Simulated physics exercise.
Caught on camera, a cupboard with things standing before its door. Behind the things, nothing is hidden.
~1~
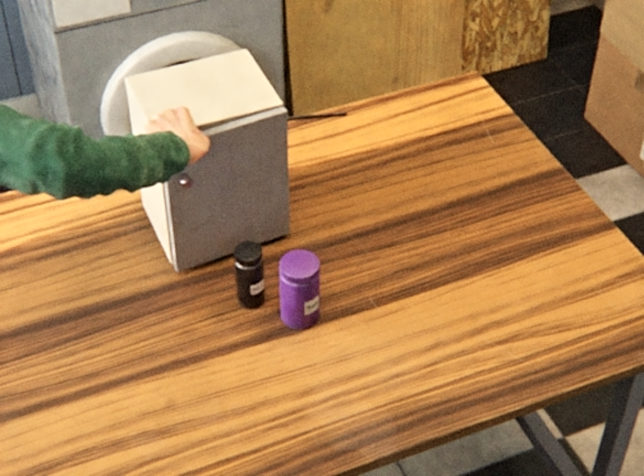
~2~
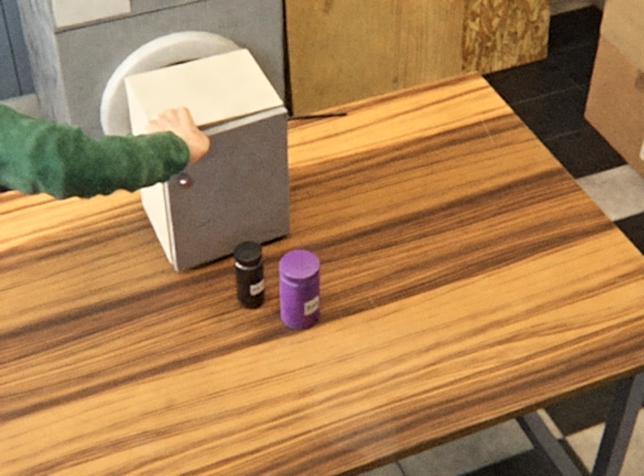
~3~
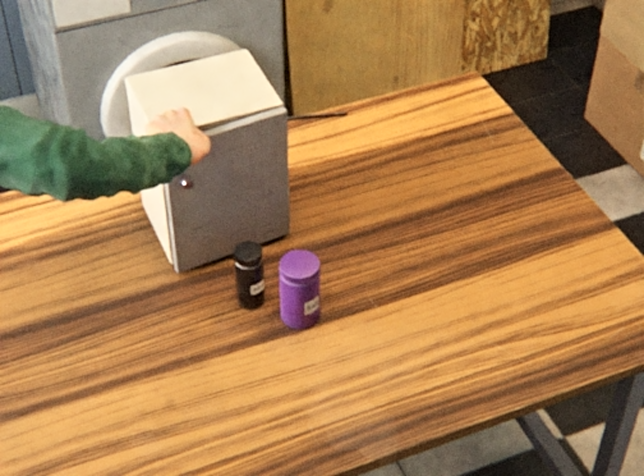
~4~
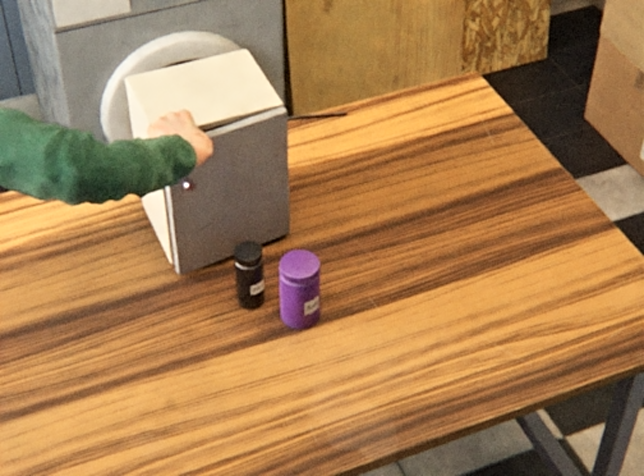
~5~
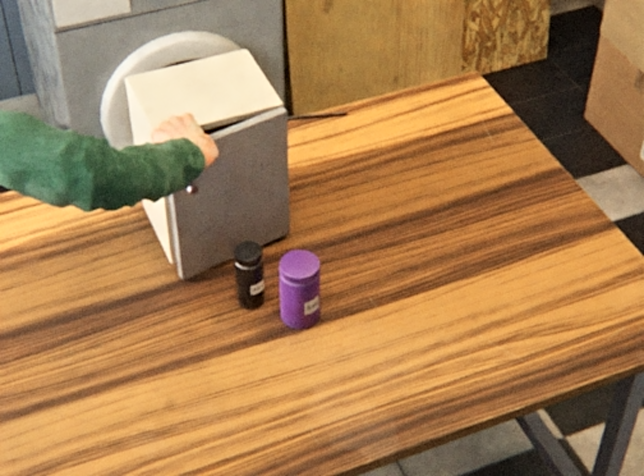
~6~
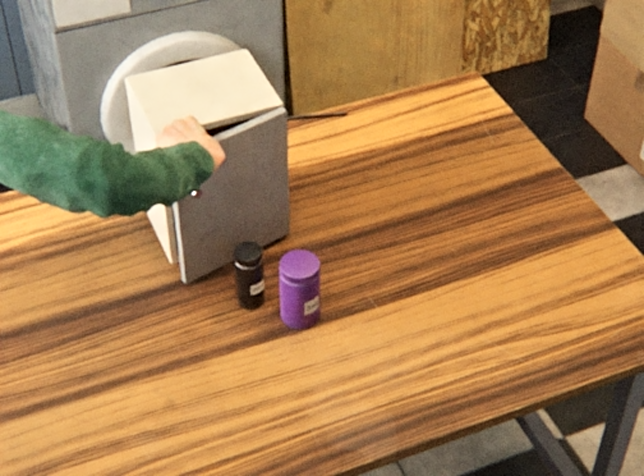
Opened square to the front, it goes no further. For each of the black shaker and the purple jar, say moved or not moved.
Answer - black shaker: Moved; purple jar: Moved.
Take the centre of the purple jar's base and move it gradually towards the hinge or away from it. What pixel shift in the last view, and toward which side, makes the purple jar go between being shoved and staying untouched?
Shift: 24 px, direction down.
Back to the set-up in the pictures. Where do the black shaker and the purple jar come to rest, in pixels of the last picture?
The black shaker ends at (342, 275) and the purple jar at (360, 298).
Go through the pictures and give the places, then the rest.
The first frame shows door 4° open; black shaker (250, 275); purple jar (300, 290); door (231, 195).
The second frame shows door 4° open; purple jar (300, 290); door (231, 195).
The third frame shows door 5° open; black shaker (250, 275); door (232, 196).
The fourth frame shows door 7° open; purple jar (300, 290); door (233, 197).
The fifth frame shows door 10° open; black shaker (250, 275); door (234, 199).
The sixth frame shows door 13° open; black shaker (250, 275); purple jar (300, 290); door (237, 201).
Then, 1.60 s after the last picture, door 64° open; black shaker moved well along near (298, 285); purple jar moved about its own width near (328, 296).
At rest, the black shaker gets shoved, near (342, 275); the purple jar gets shoved, near (360, 298).
